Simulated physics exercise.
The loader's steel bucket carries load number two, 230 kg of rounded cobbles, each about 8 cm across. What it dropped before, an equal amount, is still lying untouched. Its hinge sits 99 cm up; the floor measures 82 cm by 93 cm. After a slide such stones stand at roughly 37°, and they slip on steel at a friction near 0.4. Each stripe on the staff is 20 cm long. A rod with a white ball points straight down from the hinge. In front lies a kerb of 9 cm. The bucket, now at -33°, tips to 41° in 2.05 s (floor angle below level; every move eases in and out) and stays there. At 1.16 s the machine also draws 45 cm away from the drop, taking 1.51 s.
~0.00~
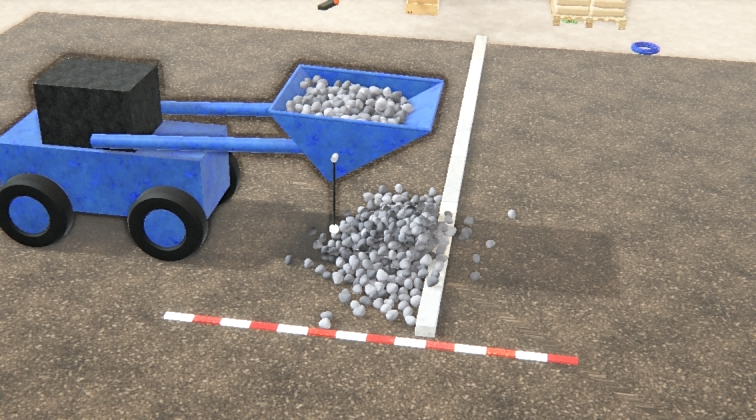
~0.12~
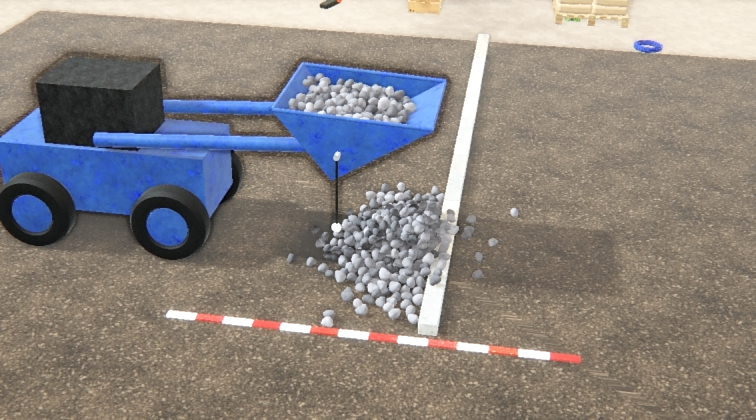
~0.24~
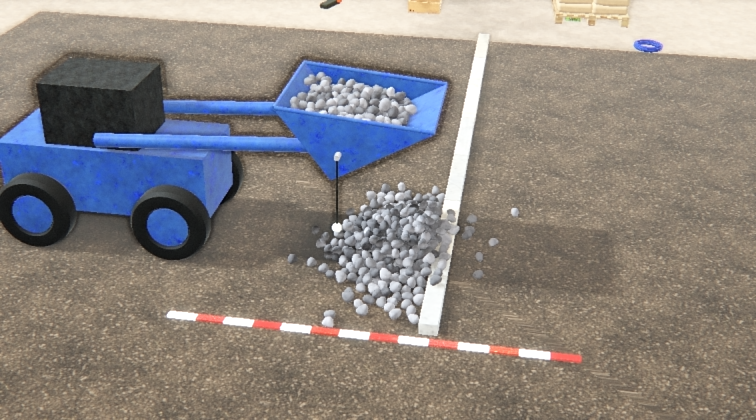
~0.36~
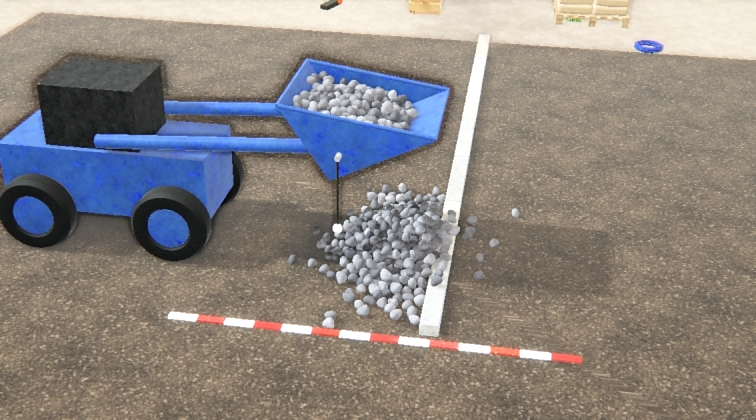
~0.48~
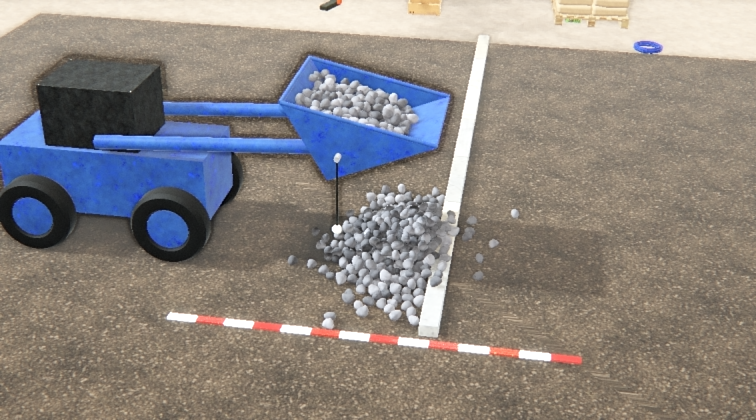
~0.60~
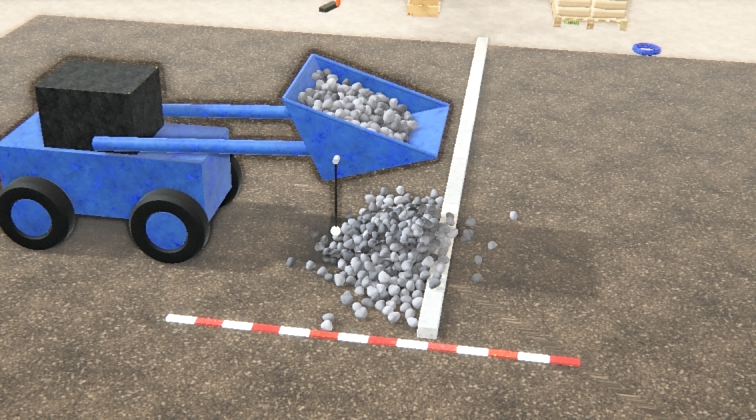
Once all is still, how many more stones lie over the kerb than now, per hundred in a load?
About 25 per cent.
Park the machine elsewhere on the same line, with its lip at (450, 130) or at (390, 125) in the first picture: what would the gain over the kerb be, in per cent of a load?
First some 45, then 0 per cent.
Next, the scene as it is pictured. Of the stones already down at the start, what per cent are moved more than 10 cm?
About 5 per cent.
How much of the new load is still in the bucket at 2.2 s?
About 5 per cent.
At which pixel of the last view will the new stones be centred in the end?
Their middle is at about (411, 239).
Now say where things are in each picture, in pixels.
In the first frame, the bucket is at -33°, its lip at (430, 130); the top of the load is at (340, 92). The earlier load is highest near (407, 230), 21 cm above ground level, 98 % on this side of the kerb, 2 % over the kerb.
The second frame shows lip at (433, 130), floor tilted -32°, highest stones at (339, 88); the stones move at 0.0 m/s on average.
In the third frame, the bucket is at -30°, its lip at (434, 133); the top of the load is at (334, 86); the stones move at 0.1 m/s on average.
The fourth frame shows lip at (436, 139), floor tilted -27°, highest stones at (332, 86); the stones move at 0.1 m/s on average.
In the fifth frame, the bucket is at -23°, its lip at (437, 147); the top of the load is at (324, 82); the stones move at 0.1 m/s on average.
In the sixth frame, the bucket is at -18°, its lip at (437, 157); the top of the load is at (324, 81); the stones move at 0.2 m/s on average.
After 1.5 s the floor is at 30°; in per cent of one load, 91 in the bucket, 108 on this side of the kerb, 2 over the kerb; the foremost stones are at (478, 240).
After 2.2 s the floor is at 41°; in per cent of one load, 6 in the bucket, 173 on this side of the kerb, 22 over the kerb; the foremost stones are at (527, 243).
After 3.1 s the floor is at 41°; in per cent of one load, 0 in the bucket, 173 on this side of the kerb, 27 over the kerb; the foremost stones are at (572, 255).
After 5.6 s the floor is at 41°; in per cent of one load, 0 in the bucket, 173 on this side of the kerb, 27 over the kerb; the foremost stones are at (572, 255). Net gain over the kerb, 25.
